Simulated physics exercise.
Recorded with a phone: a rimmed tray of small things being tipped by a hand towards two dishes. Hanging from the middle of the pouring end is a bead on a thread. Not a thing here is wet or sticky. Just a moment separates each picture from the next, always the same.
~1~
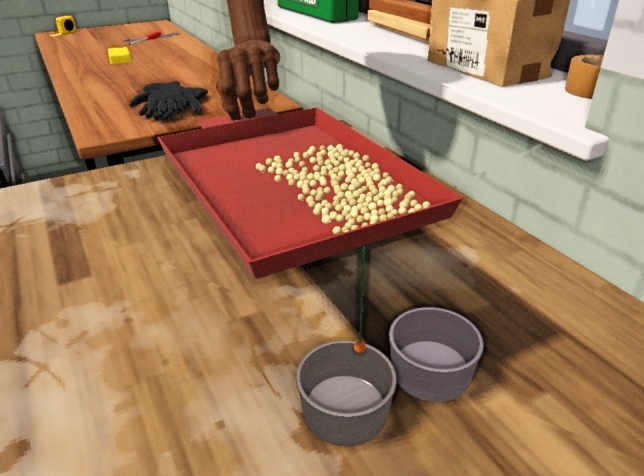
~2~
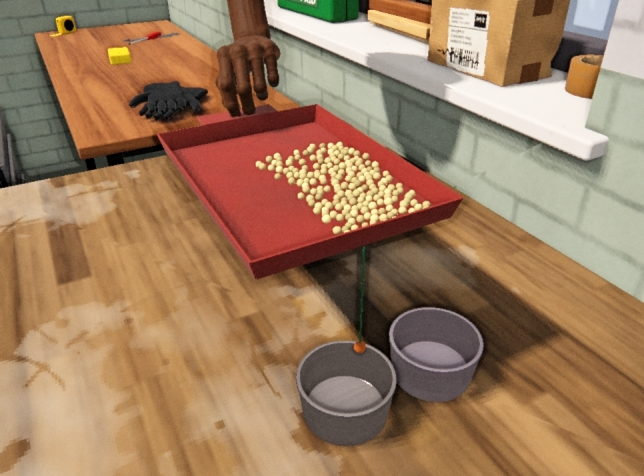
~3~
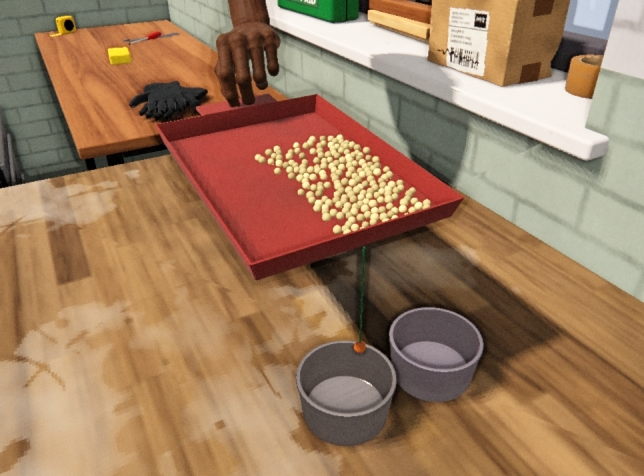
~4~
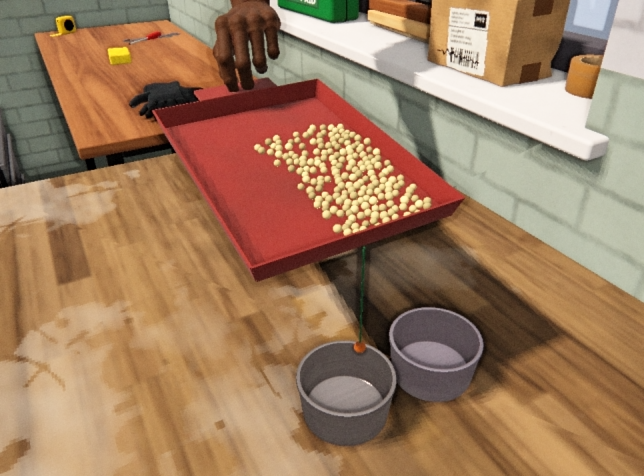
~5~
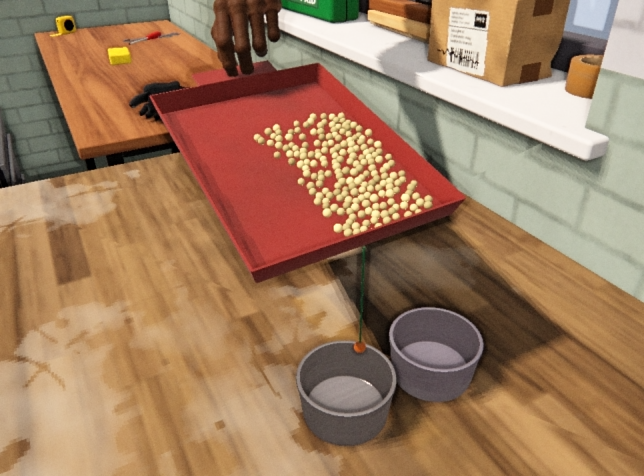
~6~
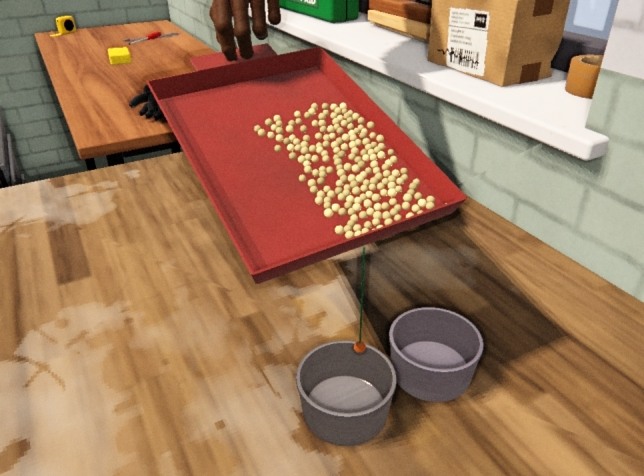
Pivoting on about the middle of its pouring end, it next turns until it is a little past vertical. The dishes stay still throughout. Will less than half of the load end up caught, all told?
Yes, only the minority of it is caught.
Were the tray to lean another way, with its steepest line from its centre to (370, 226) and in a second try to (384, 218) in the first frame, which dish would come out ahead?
The first place favours the right of the two, the second the right of the two.
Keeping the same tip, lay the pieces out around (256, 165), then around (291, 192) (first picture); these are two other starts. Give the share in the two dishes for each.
About 20 and 10 per cent.
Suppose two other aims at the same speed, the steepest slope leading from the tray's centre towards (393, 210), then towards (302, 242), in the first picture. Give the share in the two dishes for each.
In turn some 100 and 20 per cent.
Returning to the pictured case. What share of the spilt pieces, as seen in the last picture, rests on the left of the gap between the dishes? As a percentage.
Reading: Around 70 %.
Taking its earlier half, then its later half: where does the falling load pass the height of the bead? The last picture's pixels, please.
It passes near (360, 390) first and then near (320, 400).
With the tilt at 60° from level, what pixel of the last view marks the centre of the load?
The load's middle is around (362, 222).
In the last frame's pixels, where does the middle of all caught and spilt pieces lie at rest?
Centre at rest, last view: Approx. (346, 450).
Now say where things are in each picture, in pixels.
Corners of the pouring end near (254, 256) and (454, 196), level; middle of the load near (345, 187), soya beans; left dish near (371, 424); right dish near (463, 380); bead on its thread near (360, 347), in the first picture.
Corners of the pouring end near (254, 256) and (454, 196), level; middle of the load near (345, 186), in the second picture.
Corners of the pouring end near (255, 258) and (454, 196), tipped barely, lowest at the left corner; middle of the load near (345, 182), in the third picture.
Corners of the pouring end near (255, 261) and (456, 195), tipped a little, lowest at the left corner; middle of the load near (345, 176), in the fourth picture.
Corners of the pouring end near (256, 263) and (457, 195), tipped a little, lowest at the left corner; middle of the load near (346, 171), in the fifth picture.
Corners of the pouring end near (256, 266) and (458, 195), tipped clearly, lowest at the left corner; middle of the load near (348, 167); left dish near (371, 424); right dish near (463, 380), in the sixth picture.
Shortly afterwards, tray tipped steeply; all but a few on the tray; only a few in the air.
Next, tray tipped right over; near a third on the tray; a little in the left dish; a little outside both; near a third in the air.
Some moments later, tray tipped past a quarter turn; near a quarter in the left dish; the bulk outside both.
In the end, tray tipped past a quarter turn; near a quarter in the left dish; none at all in the right dish; the bulk outside both.
